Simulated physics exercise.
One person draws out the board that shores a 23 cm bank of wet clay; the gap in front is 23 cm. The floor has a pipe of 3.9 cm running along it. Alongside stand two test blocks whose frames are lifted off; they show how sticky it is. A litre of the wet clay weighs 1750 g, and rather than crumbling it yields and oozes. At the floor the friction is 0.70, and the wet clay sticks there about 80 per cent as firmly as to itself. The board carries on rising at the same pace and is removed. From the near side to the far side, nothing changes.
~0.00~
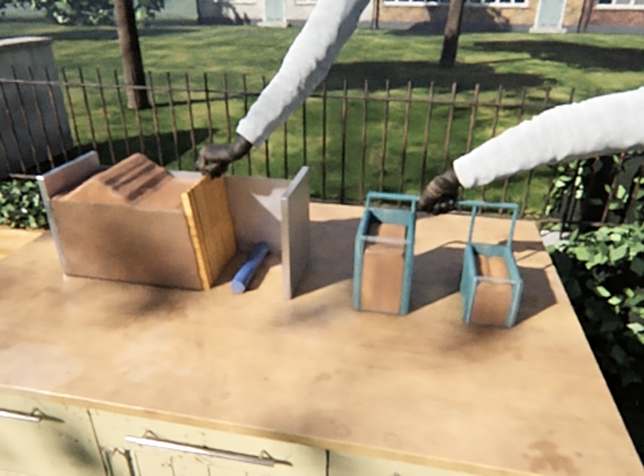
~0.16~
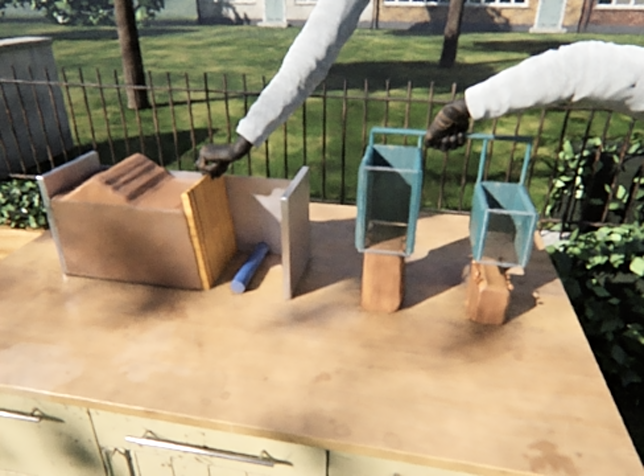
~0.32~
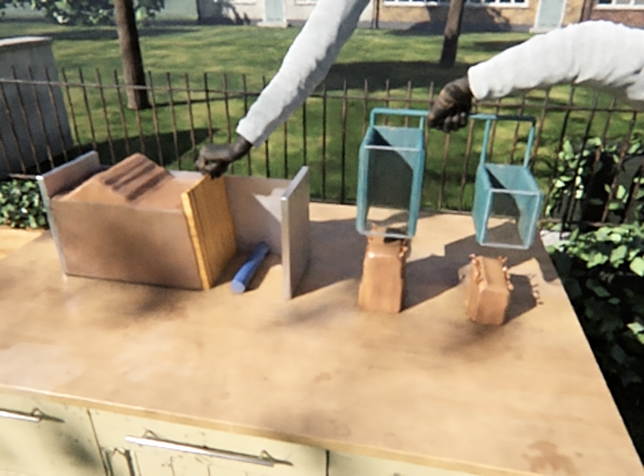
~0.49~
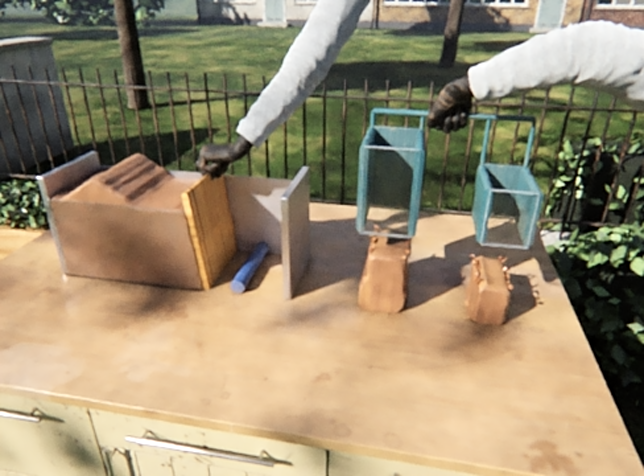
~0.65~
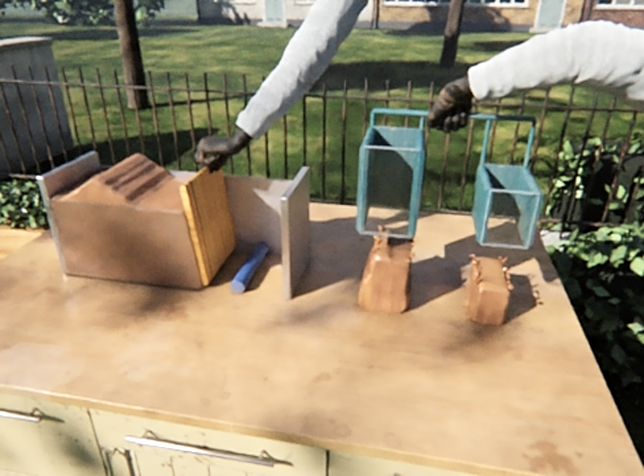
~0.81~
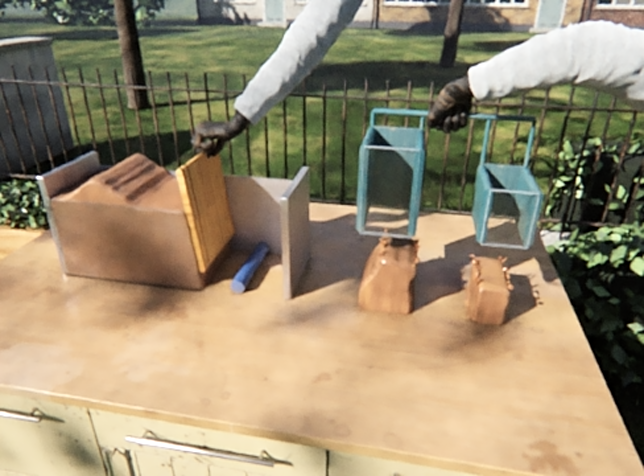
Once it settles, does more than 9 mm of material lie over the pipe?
No.
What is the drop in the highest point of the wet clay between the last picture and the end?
The gap comes to roughly 2.5 centimetres.
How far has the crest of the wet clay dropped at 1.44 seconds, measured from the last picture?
0.0 cm.
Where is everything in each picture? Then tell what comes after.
The first picture shows top of the board at (184, 211), not yet moved; crest of the wet clay at (96, 181); block heights 18 cm, 11 cm (left to right).
The second picture shows top of the board at (184, 211), not yet moved; crest of the wet clay at (96, 181); block heights 17 cm, 11 cm (left to right).
The third picture shows top of the board at (184, 211), not yet moved; crest of the wet clay at (96, 181); block heights 17 cm, 11 cm (left to right).
The fourth picture shows top of the board at (184, 211), not yet moved; crest of the wet clay at (96, 181); block heights 16 cm, 11 cm (left to right).
The fifth picture shows top of the board at (183, 203), moved 1.9 cm; crest of the wet clay at (96, 181); block heights 16 cm, 11 cm (left to right).
The sixth picture shows top of the board at (179, 188), moved 6.1 cm; crest of the wet clay at (96, 181); block heights 15 cm, 11 cm (left to right).
After 1.10 s, the face still stands and nothing lies on the pipe.
After 1.44 s, the face still stands and nothing lies on the pipe.
After 1.78 s, the fallen stuff reaches 7 % of the way across and nothing lies on the pipe.
After 2.12 s, the fallen stuff reaches 15 % of the way across and nothing lies on the pipe.
After 2.34 s, the fallen stuff reaches 16 % of the way across and nothing lies on the pipe.
